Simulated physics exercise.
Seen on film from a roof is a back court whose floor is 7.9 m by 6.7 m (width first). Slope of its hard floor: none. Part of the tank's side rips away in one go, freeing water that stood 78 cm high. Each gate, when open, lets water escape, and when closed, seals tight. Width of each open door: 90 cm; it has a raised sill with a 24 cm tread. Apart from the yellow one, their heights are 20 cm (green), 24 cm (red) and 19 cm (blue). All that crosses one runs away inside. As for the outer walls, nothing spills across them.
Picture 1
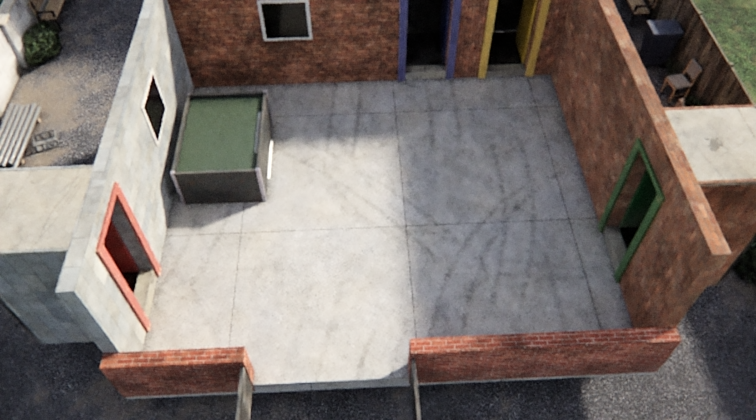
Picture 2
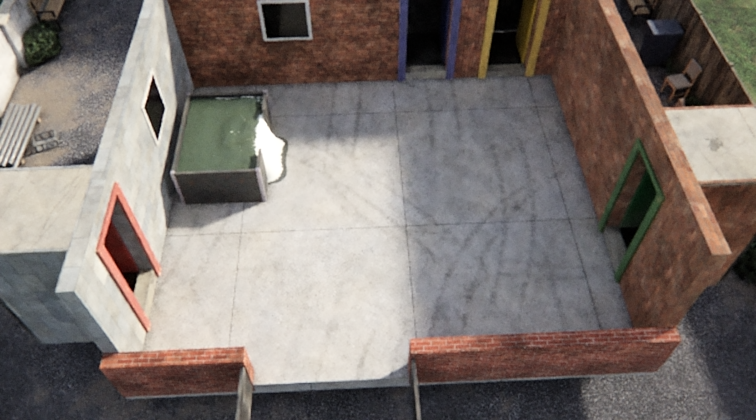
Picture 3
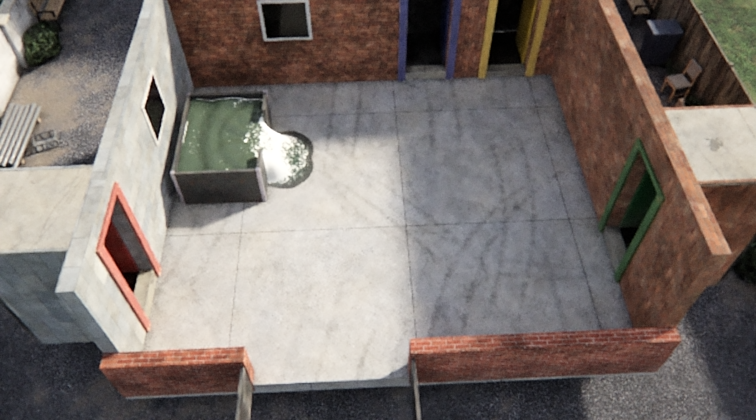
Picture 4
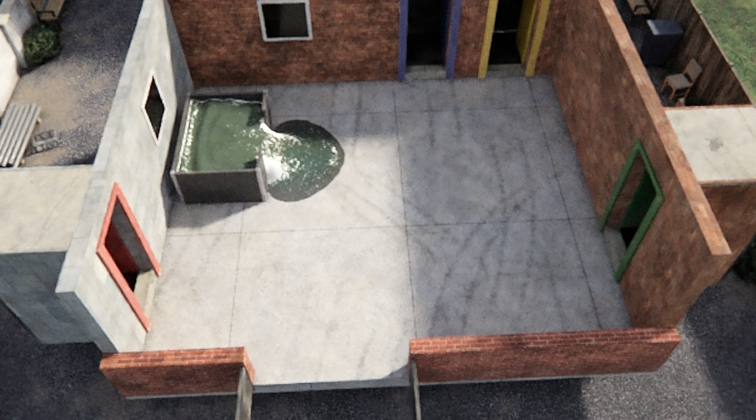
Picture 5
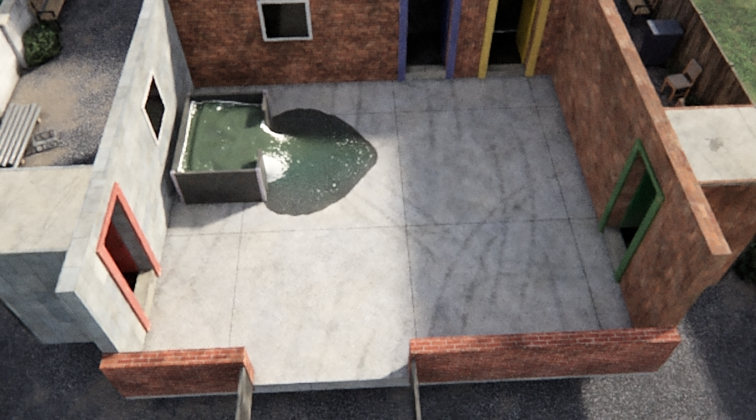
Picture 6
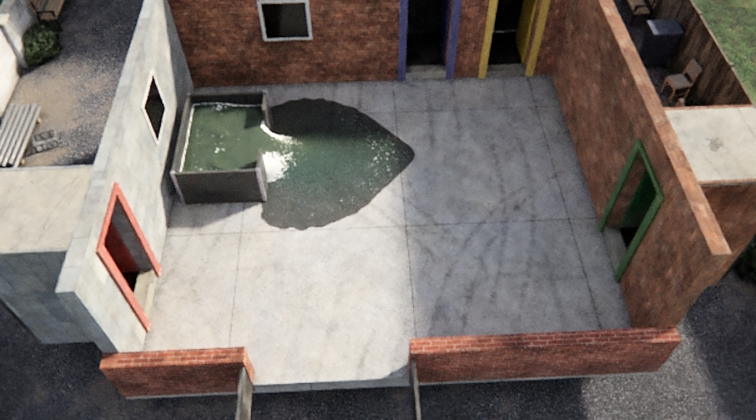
In a walled concrete courtyard seen from above, a square tank of green water sits still near the left wall. Its right side gives way, and water gushes out in a bright, foaming burst, then spreads across the floor in a widening, dark green pool reaching the middle of the yard.
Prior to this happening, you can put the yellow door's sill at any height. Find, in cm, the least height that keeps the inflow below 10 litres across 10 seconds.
The least height is about 11.5 cm.
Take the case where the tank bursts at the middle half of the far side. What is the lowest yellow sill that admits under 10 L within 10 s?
The answer is some 6.5 cm.
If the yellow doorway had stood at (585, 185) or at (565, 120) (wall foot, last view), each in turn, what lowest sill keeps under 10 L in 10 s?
First place around 12.5 cm, second around 15 cm.
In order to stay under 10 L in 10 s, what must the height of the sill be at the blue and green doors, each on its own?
About 8.0 cm at blue and about 9.0 cm at green.
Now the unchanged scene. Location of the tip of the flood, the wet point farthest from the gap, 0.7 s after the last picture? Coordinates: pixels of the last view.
Lab note: Front tip approx. at (533, 154).
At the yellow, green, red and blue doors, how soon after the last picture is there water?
Yellow 1.3 s, green 1.8 s, red not in the 10 s, blue 0.8 s.
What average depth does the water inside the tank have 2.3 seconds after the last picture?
About 27 cm.
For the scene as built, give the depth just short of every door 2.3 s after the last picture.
Yellow door 8 cm, green door 13 cm, red door 0 cm, blue door 9 cm.
Then, 0.7 s after the last picture water covers 35 % of the floor, deepest (38 cm) near (271, 157); it has not reached the yellow door.
Then, 2.3 s after the last picture water covers 65 % of the floor, deepest (30 cm) near (541, 92); 8 cm at the yellow door, 0 litres in over its 14 cm sill.
Then, 9.3 s after the last picture water covers 80 % of the floor, deepest (9 cm) near (576, 355); 5 cm at the yellow door, 4 litres in over its 14 cm sill.
At the yellow door as built, the water peaked near 16 cm, 3.9 s after the last picture.
Run again over the same 10 s with other heights there, 22 litres in over 9.5 cm, 3 litres over 14.5 cm. The limit of 10 litres is kept from about 11.5 cm up.
